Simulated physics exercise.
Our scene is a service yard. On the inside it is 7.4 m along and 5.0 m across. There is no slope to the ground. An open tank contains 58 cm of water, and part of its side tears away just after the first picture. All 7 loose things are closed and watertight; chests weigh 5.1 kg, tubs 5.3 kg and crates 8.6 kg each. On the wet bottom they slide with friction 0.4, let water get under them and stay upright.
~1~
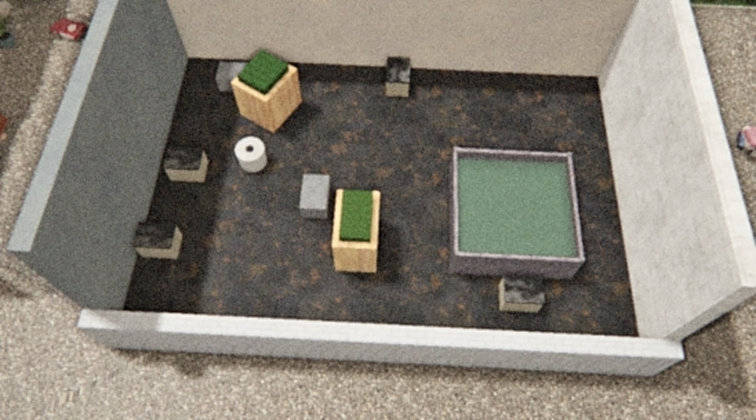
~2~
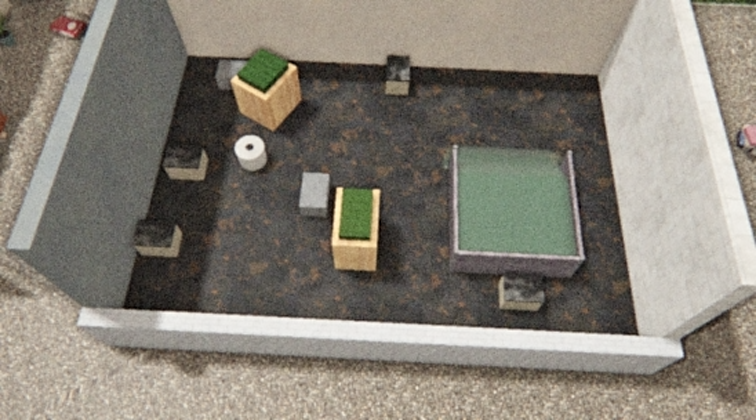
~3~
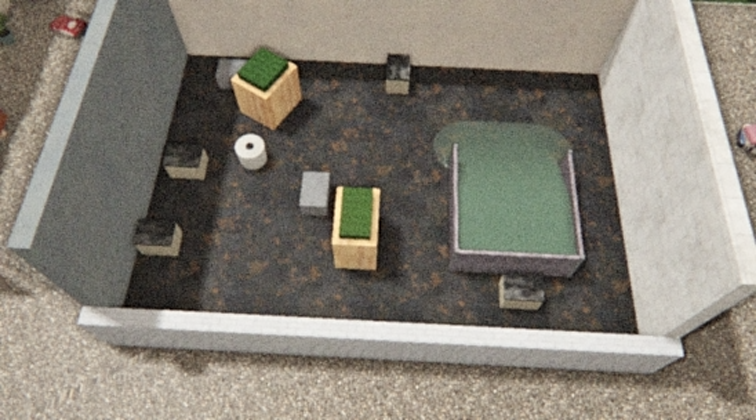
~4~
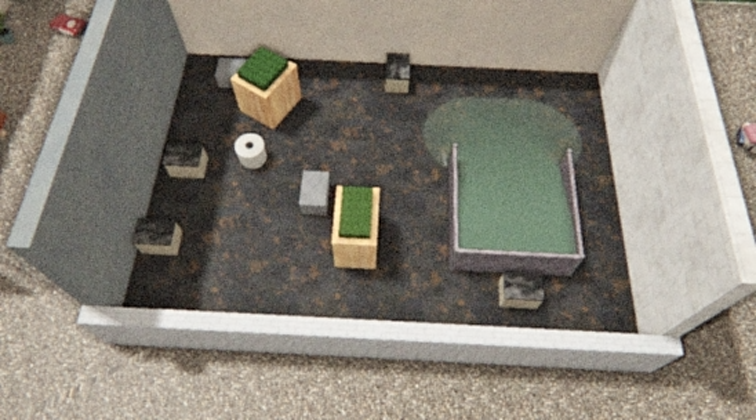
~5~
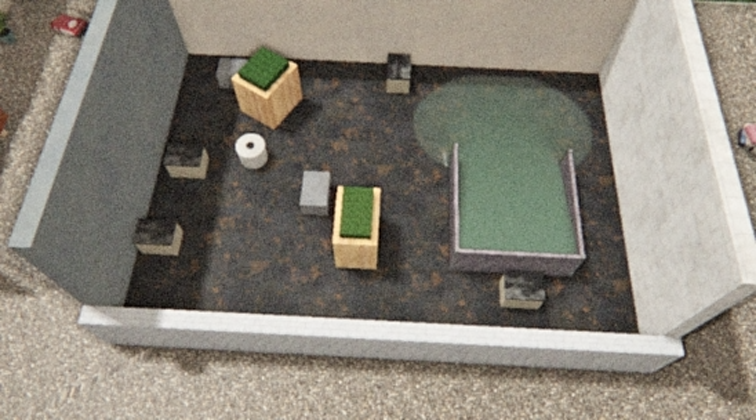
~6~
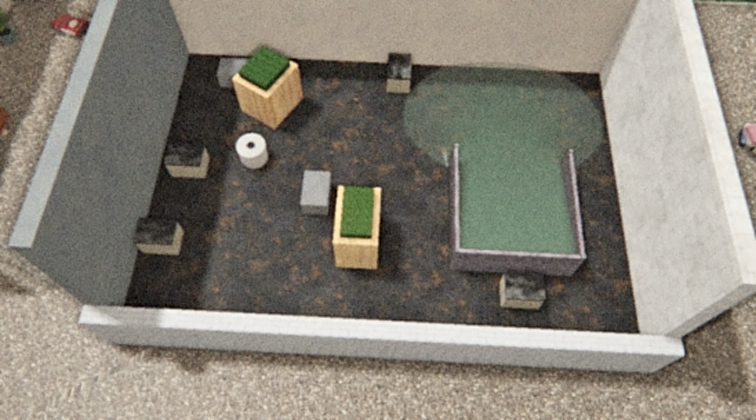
Walled yard with an open tank at right losing its far side, greenish water fanning across dark floor, surrounding boxes staying still.
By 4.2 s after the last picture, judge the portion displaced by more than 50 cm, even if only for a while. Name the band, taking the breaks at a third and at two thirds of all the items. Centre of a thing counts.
A middle portion gets shifted, a third or more but short of two thirds.
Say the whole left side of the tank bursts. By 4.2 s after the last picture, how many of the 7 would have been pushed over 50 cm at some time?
Then it comes to 6 of them.
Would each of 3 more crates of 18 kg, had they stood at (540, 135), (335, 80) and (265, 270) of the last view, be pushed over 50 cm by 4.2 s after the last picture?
Going through them, I'd say exceeds it, exceeds it and finally falls short.
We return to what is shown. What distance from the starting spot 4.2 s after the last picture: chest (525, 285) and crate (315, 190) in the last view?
The first ends 0 centimetres from its start and the second 0 centimetres.
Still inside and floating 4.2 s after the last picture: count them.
The count is 3.
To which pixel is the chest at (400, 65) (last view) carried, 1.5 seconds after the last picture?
About (321, 63), give or take.
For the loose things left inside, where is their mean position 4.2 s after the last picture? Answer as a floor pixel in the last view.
About (252, 197).
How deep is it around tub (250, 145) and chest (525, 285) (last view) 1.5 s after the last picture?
About 0 and 0 cm.
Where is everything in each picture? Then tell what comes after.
The first frame shows a chest at (398, 69) rests on the ground; a tub at (250, 149), on the bottom; 2.9 m2 under water; 0 of 7 have shifted.
The second frame shows a chest at (398, 67), on the bottom; a tub at (250, 147), on the bottom; water covers 3.7 m2; 0 of 7 have shifted.
The third frame shows a chest at (398, 66) rests on the ground; a tub at (250, 146) rests on the ground; 4.9 m2 under water; 0 of 7 have shifted.
The fourth frame shows a chest at (398, 65) rests on the ground; a tub at (249, 145), on the bottom; 6.2 m2 under water; 0 of 7 have shifted.
The fifth frame shows a chest at (399, 66), on the bottom; a tub at (250, 146), on the bottom; 7.7 m2 under water; 0 of 7 have shifted.
The sixth frame shows a chest at (399, 65), on the bottom; a tub at (251, 145) rests on the ground; 9.1 m2 under water; 0 of 7 have shifted.
Then, 0.4 s after the last picture 0 of 7 are over 50 cm from their spots; 0 afloat.
Then, 1.5 s after the last picture 1 of 7 are over 50 cm from their spots; 1 afloat.
Then, 2.8 s after the last picture 2 of 7 are over 50 cm from their spots; 1 afloat.
Then, 4.2 s after the last picture 3 of 7 are over 50 cm from their spots, and 3 have been at some point; 3 afloat.
